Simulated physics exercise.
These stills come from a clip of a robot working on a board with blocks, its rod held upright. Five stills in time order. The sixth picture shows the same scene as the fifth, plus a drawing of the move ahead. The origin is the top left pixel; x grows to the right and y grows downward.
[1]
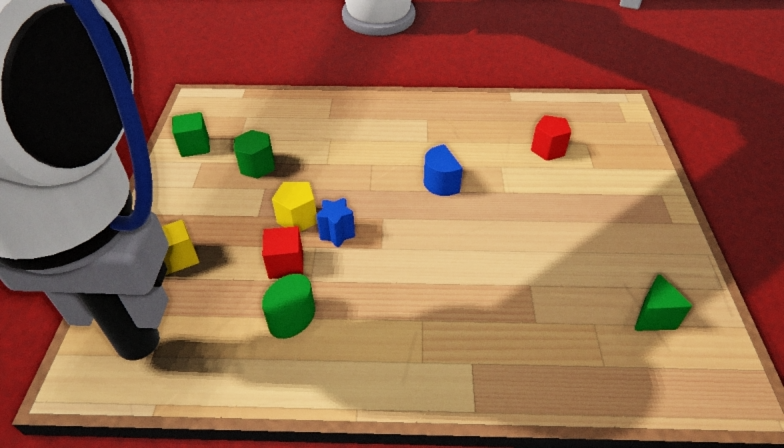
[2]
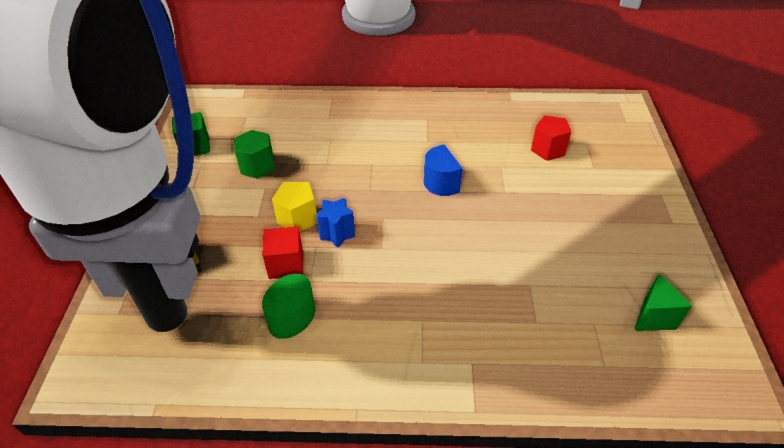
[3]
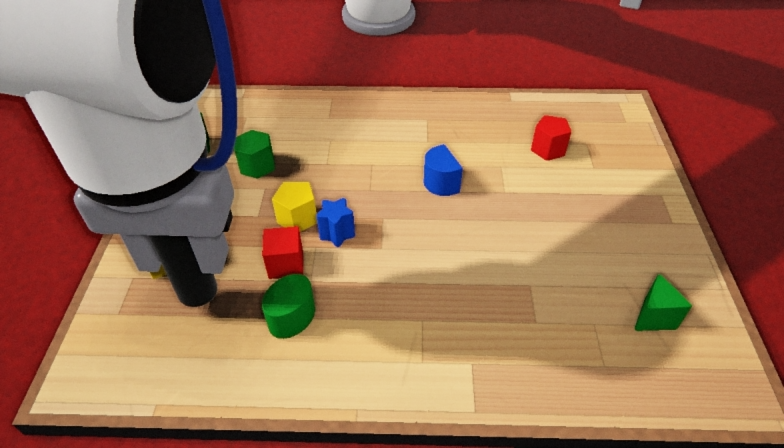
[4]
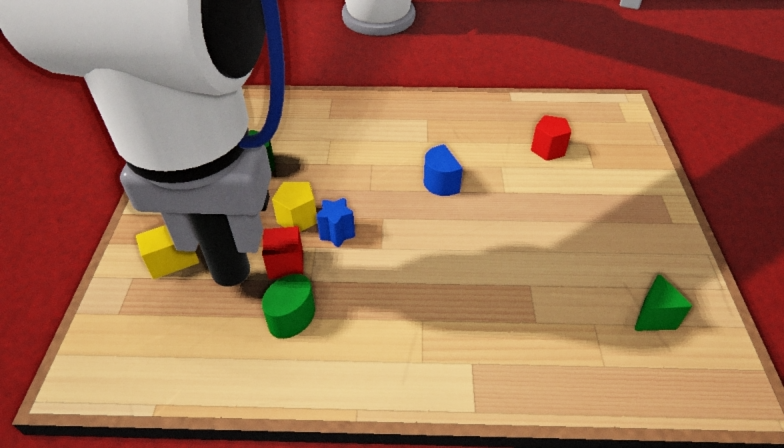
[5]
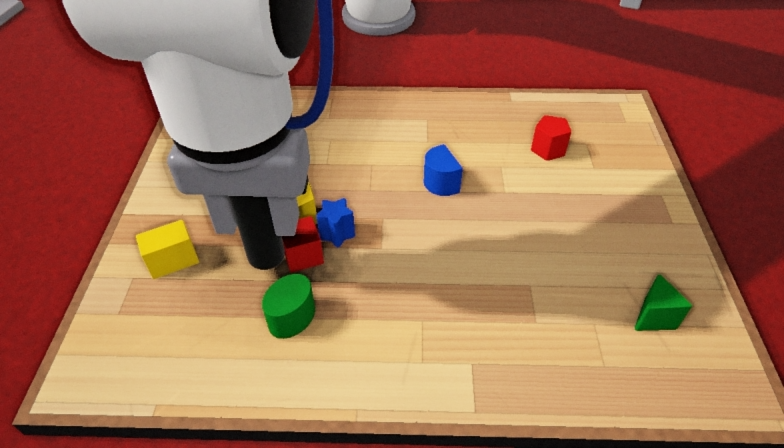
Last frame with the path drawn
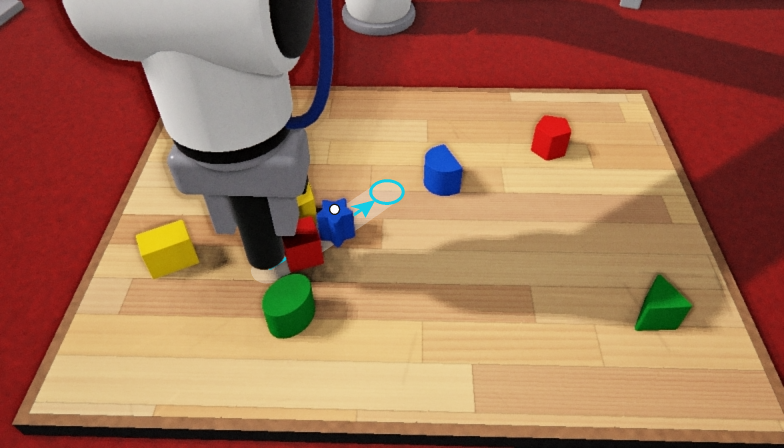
To begin with, a robot arm with a dark rod stands at the left of a wooden board scattered with coloured blocks. The rod moves right and slightly away across the board, passing the yellow block, then nudges the red block a little to the right, toward the blue star.
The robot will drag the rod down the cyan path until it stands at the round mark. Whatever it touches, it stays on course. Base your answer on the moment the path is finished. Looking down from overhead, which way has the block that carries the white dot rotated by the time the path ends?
Twists clockwise.
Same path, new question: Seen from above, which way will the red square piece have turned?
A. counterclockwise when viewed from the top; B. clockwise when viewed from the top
B.
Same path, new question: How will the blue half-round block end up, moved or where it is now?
By then it is displaced.
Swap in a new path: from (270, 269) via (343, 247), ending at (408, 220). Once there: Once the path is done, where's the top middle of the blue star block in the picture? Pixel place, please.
I expect it at (407, 152).
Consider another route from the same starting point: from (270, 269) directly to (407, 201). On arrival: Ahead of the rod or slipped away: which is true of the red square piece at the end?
By the time the path ends, the red square piece is still sitting right in front of the rod.
The line goes from (270, 269) to (387, 192); the dot is on the blue star block.
What follows on the original path. One third of the way, rod at (311, 230); red square piece at (341, 205); blue star block at (370, 193), turned 35° clockwise.
Two thirds of the way, rod at (351, 204); red square piece at (383, 184); blue star block at (414, 179), turned 50° clockwise.
At the end, rod at (387, 180); yellow five-sided block unmoved; red square piece at (421, 169), turned 40° clockwise; blue star block at (451, 176), turned 80° clockwise; blue half-round block at (458, 154), turned 35° anticlockwise.
